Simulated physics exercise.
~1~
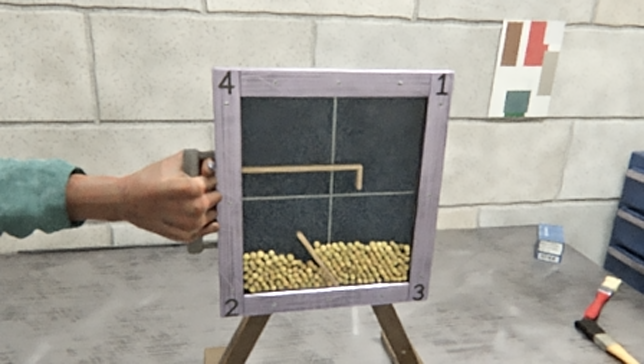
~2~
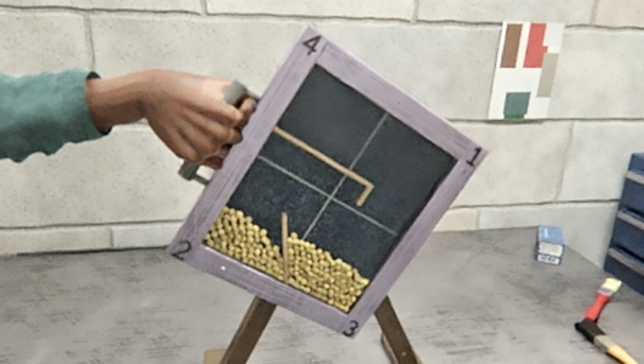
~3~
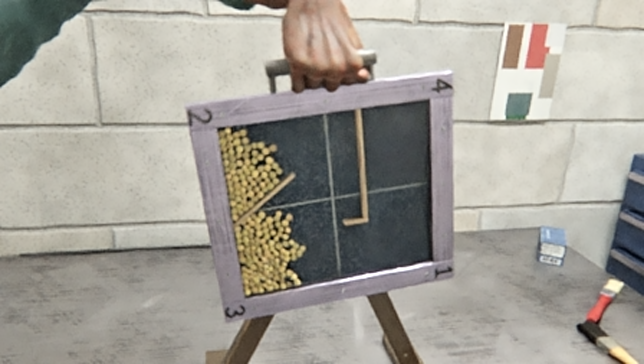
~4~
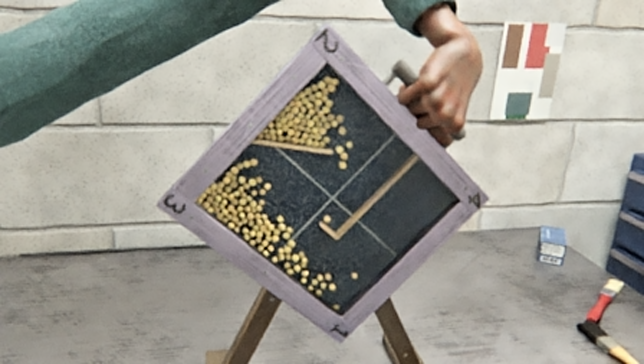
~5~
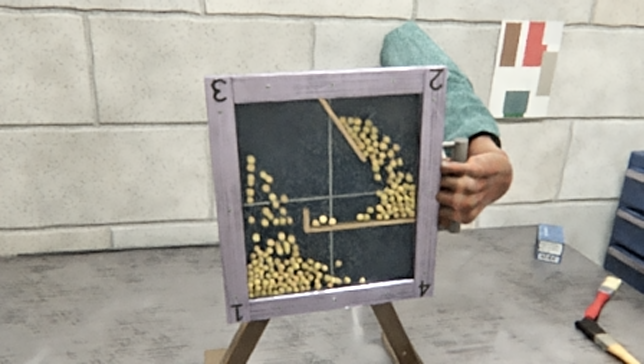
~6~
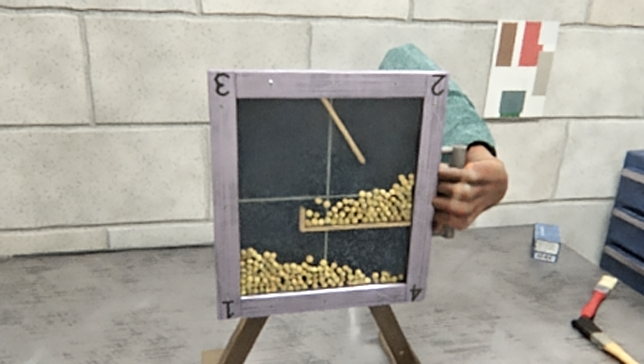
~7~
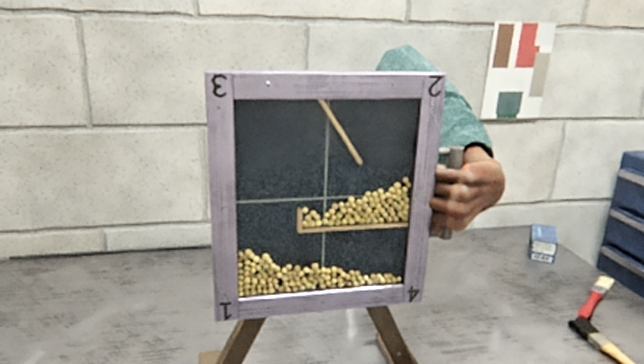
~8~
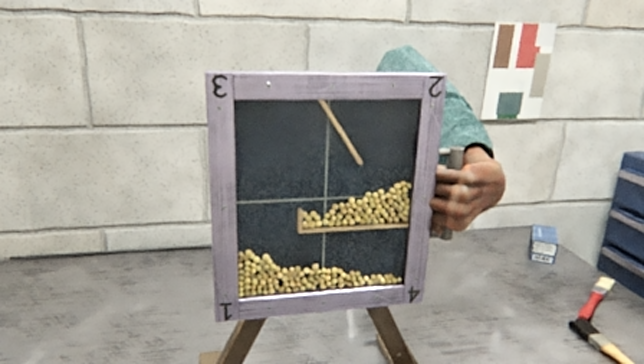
Before a whitewashed block wall, a hand turns a framed bean maze clockwise upside down, leaving beans on a ledge and the floor.
